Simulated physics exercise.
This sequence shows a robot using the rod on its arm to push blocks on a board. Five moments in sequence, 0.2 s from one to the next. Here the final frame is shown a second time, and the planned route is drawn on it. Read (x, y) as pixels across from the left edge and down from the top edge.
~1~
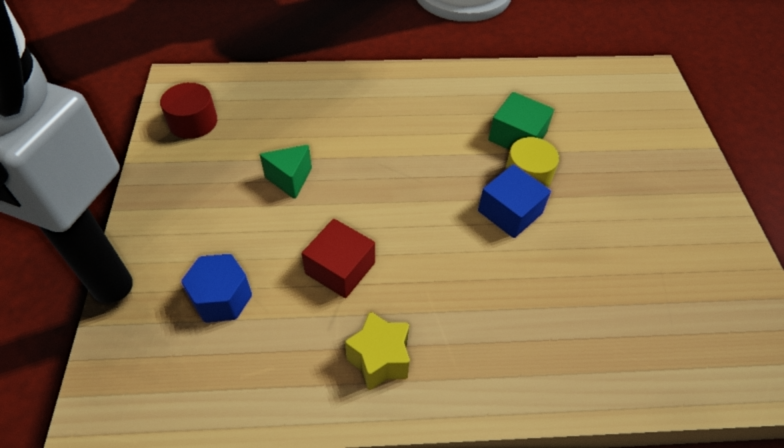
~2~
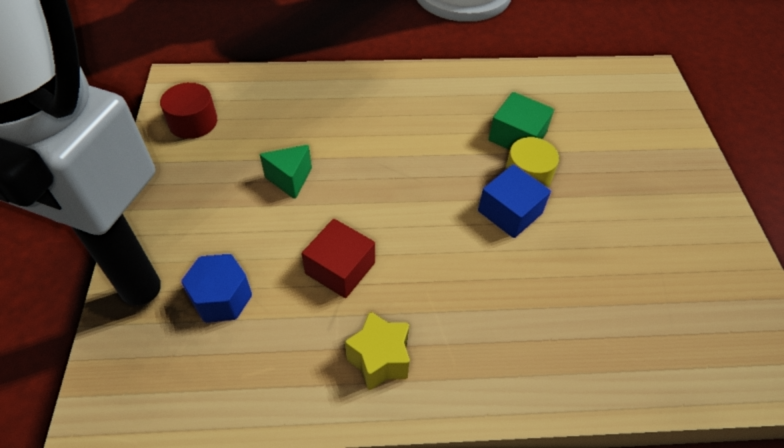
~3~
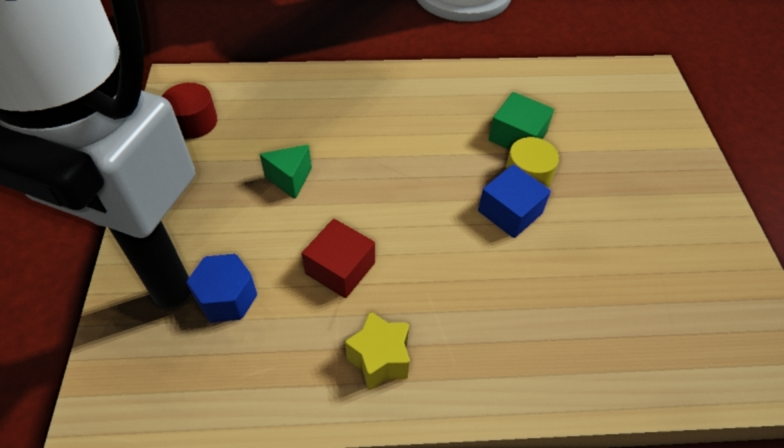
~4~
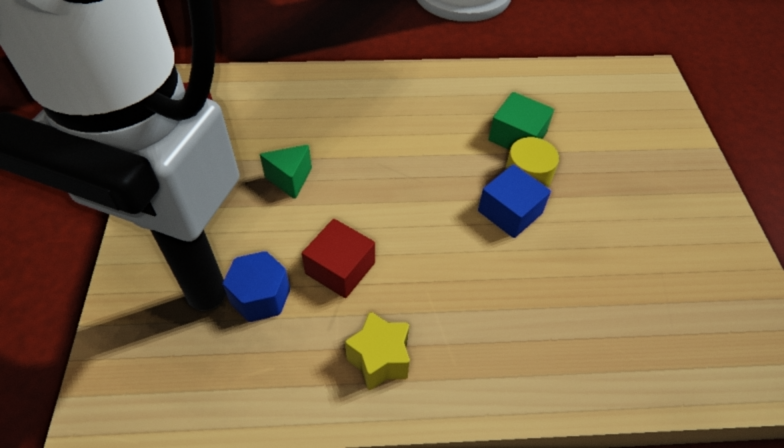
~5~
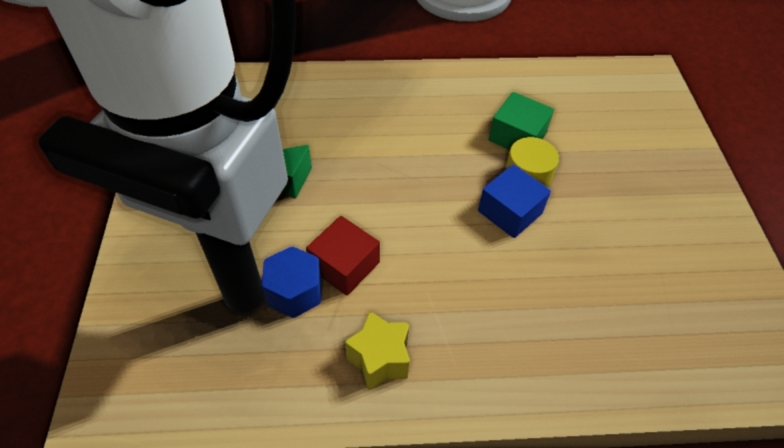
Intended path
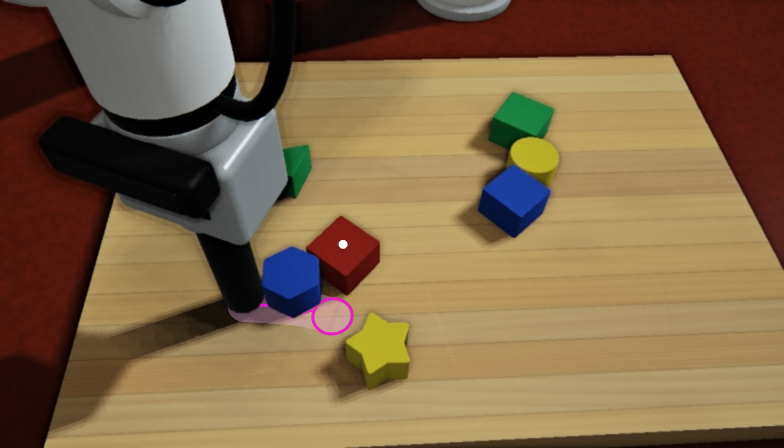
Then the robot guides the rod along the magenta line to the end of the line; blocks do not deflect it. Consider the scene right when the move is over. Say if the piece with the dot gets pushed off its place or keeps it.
Somewhere new.
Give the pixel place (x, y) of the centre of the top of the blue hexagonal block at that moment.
I'd guess (360, 263).
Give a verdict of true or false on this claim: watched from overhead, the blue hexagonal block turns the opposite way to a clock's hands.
My answer: True.
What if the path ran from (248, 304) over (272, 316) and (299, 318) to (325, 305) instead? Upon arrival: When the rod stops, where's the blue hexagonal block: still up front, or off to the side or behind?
Still being pushed.
The line goes from (248, 304) over (291, 307) to (333, 316); the dot is on the red square.
On the path given first. Halfway along, rod at (291, 301); blue hexagonal block at (327, 262), turned 35° anticlockwise; red square at (365, 229).
At the end, rod at (332, 310); blue hexagonal block at (360, 263), turned 60° anticlockwise; red square at (378, 221); yellow star-shaped block unmoved.
